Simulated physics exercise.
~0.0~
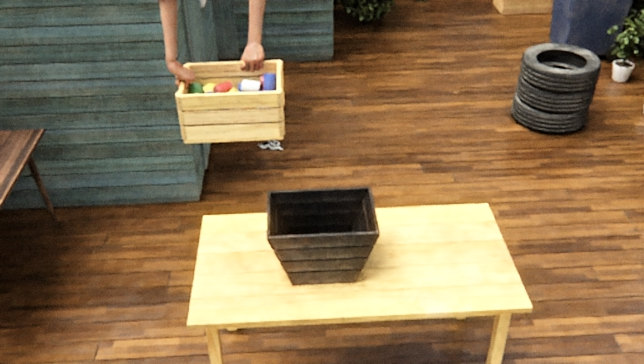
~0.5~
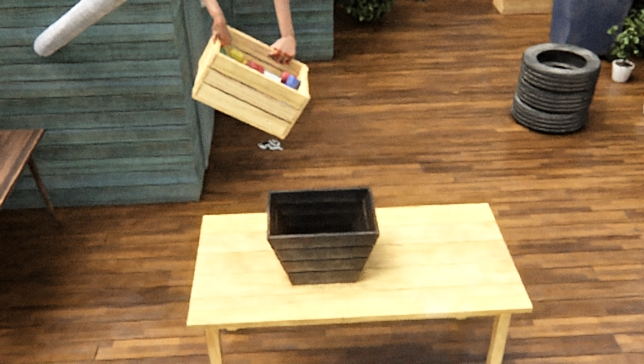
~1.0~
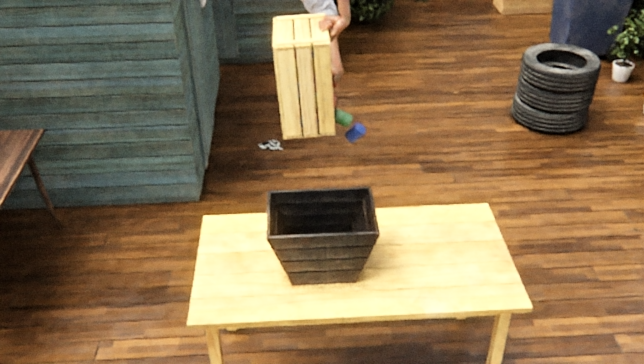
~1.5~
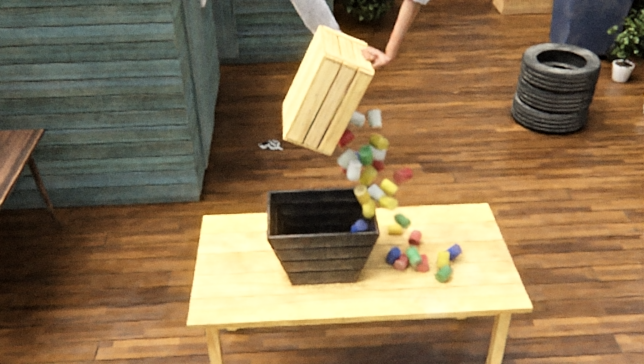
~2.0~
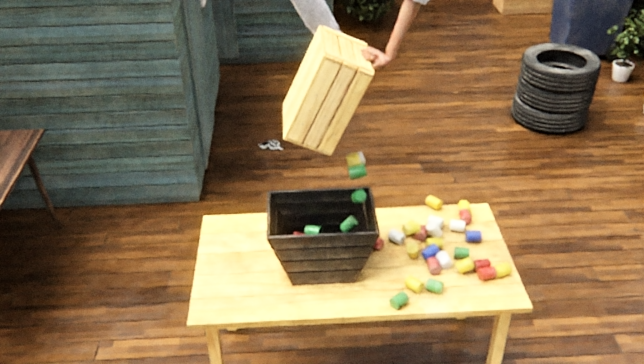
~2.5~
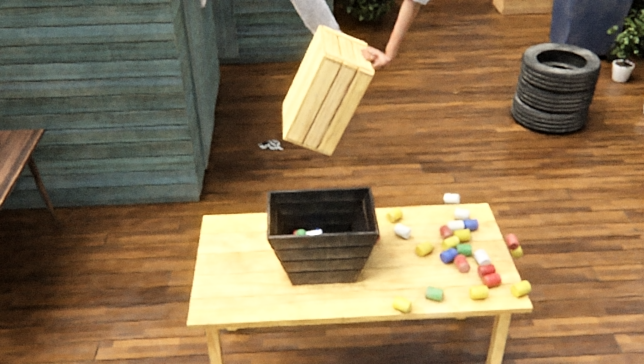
A wooden box full of small colorful jars was lifted by a pair of hands, moved right and tipped steeply over a black basket on a table, spilling them out until some lay in the basket and more were scattered across the tabletop.
